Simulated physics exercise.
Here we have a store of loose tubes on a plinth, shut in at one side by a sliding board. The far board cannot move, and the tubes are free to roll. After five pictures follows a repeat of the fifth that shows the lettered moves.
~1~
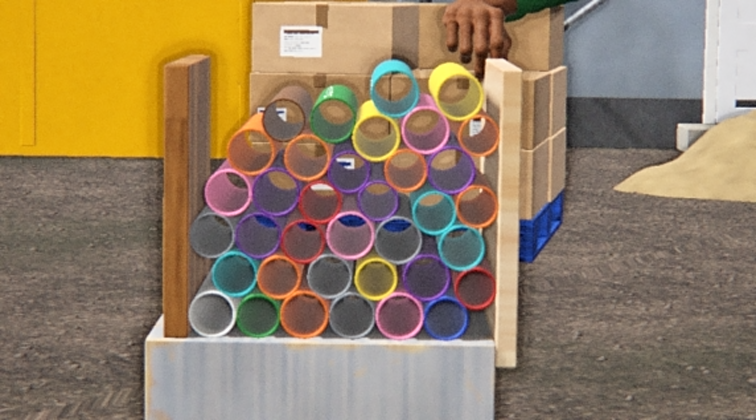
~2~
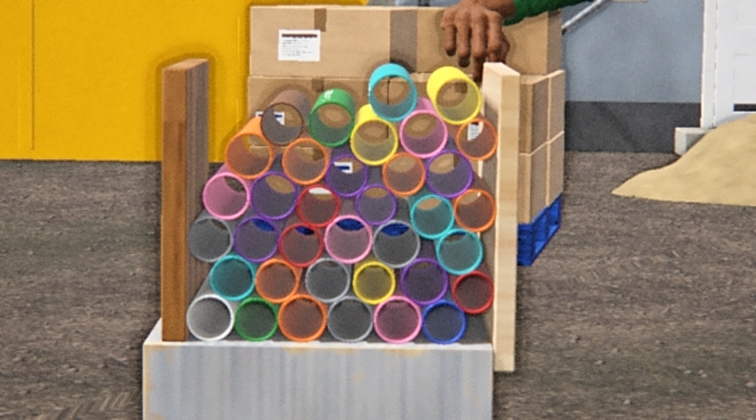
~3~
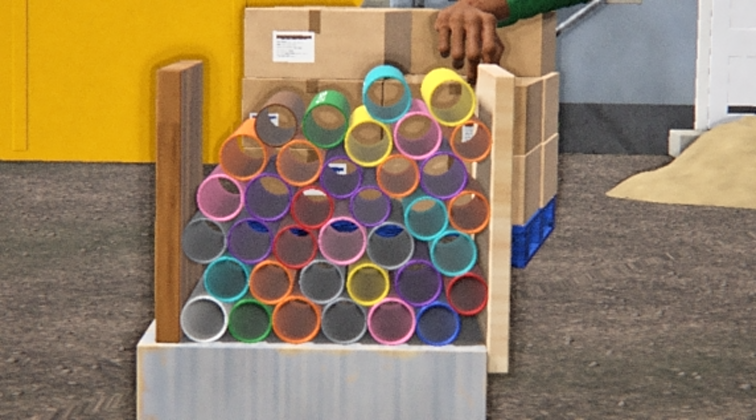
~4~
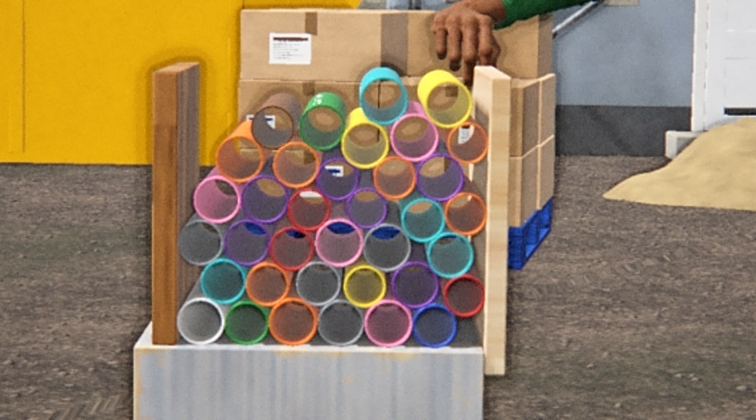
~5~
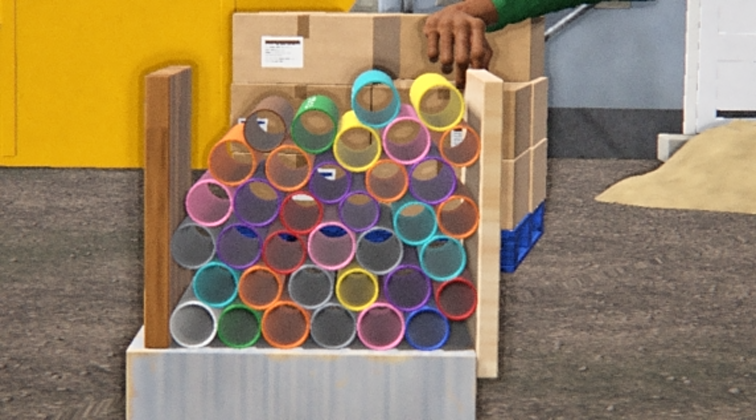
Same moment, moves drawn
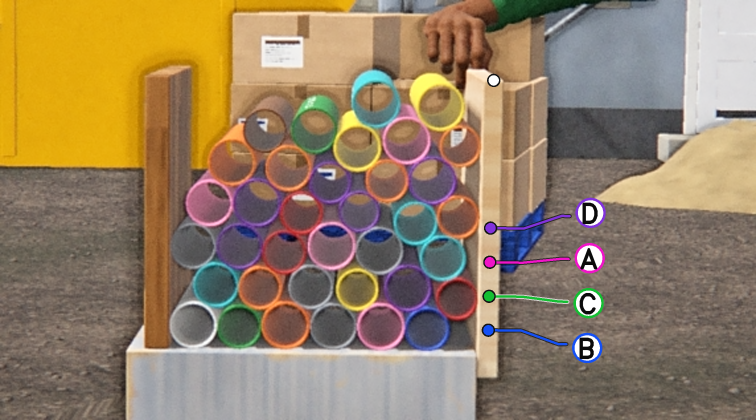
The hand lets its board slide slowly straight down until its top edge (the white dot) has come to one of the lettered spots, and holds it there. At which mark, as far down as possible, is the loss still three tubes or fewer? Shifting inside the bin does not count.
Slide it to D.
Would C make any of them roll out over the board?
Yes.
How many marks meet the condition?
The number is one.
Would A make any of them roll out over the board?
Yes, at A.
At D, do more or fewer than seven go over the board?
At D, fewer than seven.
On the marked copy, A at (490, 262); B at (488, 330); C at (489, 297); D at (490, 228); the white dot at (494, 80).
With D. Early on, top of the board (482, 148).
Further on, top of the board (480, 224).
At the end, top of the board (480, 227), two out over the board.
As for the rest, A more than three out over the board; B more than three out over the board; C more than three out over the board.
